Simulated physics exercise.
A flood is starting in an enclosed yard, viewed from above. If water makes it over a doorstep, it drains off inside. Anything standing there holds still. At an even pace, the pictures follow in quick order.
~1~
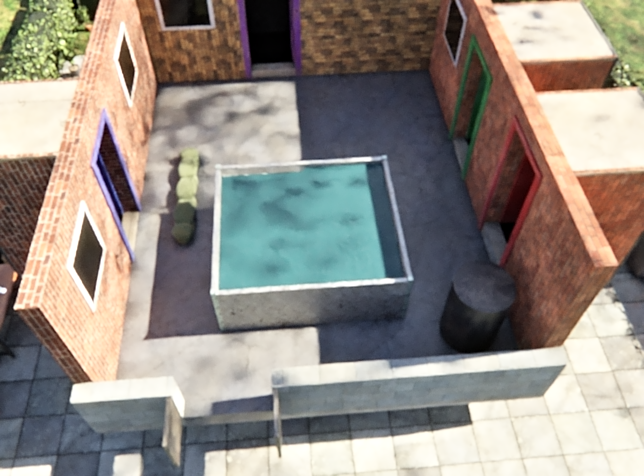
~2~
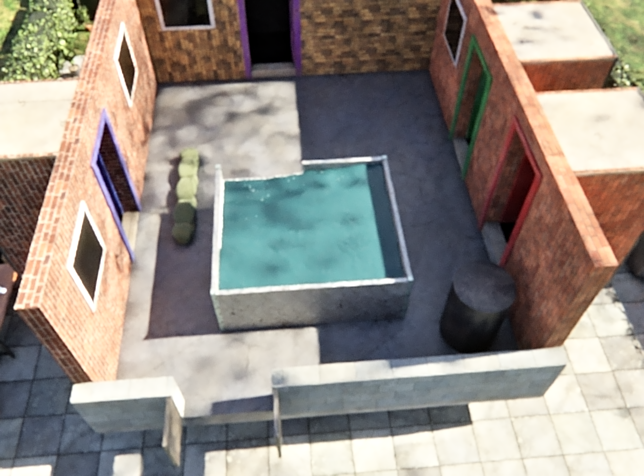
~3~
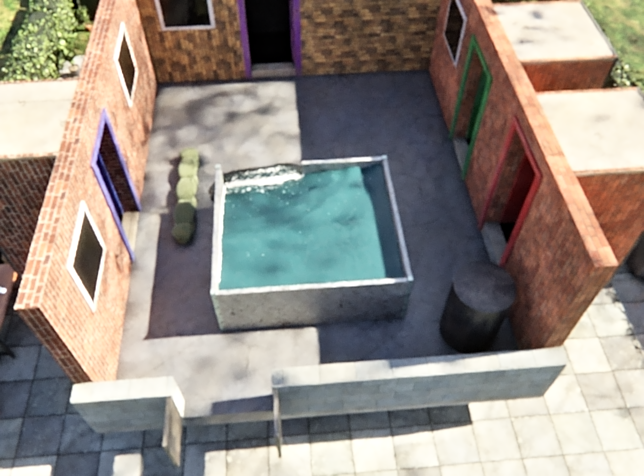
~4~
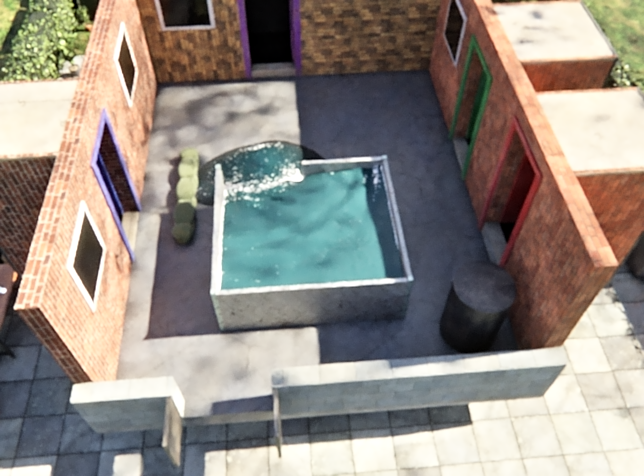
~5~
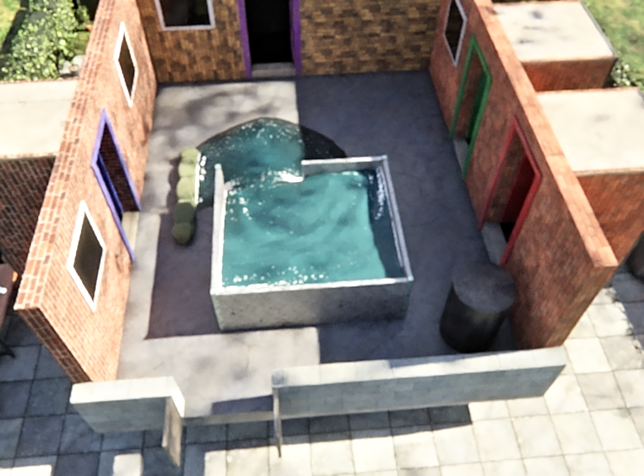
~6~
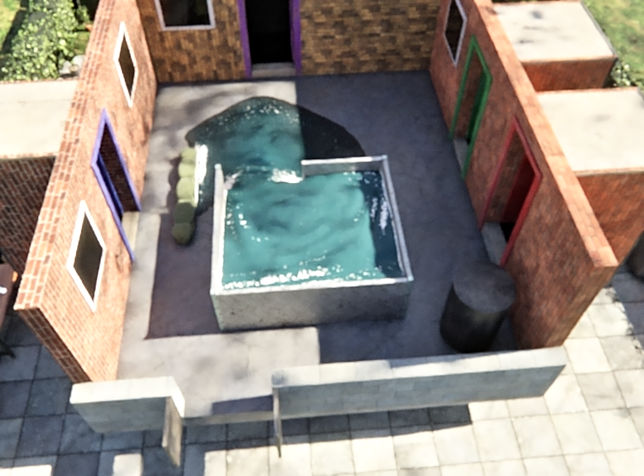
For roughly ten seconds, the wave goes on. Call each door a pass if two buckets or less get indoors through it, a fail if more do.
Blue door: Fail, red door: Pass, purple door: Fail, green door: Fail.
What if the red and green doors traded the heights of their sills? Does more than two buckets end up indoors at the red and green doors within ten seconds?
The red door surpasses the threshold, and the green door remains within bounds.
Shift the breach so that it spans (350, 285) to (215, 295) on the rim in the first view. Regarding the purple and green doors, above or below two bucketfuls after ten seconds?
The purple door remains within the limit and the green door remains within the limit.
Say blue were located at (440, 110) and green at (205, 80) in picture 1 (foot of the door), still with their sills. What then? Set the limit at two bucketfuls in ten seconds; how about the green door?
The green one overflows.
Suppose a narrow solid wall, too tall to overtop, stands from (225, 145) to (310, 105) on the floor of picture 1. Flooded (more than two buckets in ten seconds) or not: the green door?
Green exceeds the limit.
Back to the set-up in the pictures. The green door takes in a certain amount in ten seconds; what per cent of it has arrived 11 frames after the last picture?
About 0 per cent.
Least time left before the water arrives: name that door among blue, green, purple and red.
That would be the door marked purple.
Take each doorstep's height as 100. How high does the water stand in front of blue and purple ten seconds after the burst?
In order: Roughly 210 and 70 in a hundred.
A moment on, water covers 40 % of the floor; the blue door not reached, the red door not reached, the purple door over two buckets in, the green door not reached.
Next, water covers 40 % of the floor; the blue door not reached, the red door not reached, the purple door far over two buckets in, the green door not reached.
Then, water covers 50 % of the floor; the blue door wet at the sill, nothing in, the red door not reached, the purple door far over two buckets in, the green door wet at the sill, nothing in.
Later, water covers 90 % of the floor; the blue door over two buckets in, the red door wet at the sill, nothing in, the purple door far over two buckets in, the green door under two buckets in.
In the end, water covers 95 % of the floor; the blue door far over two buckets in, the red door wet at the sill, nothing in, the purple door far over two buckets in, the green door over two buckets in.
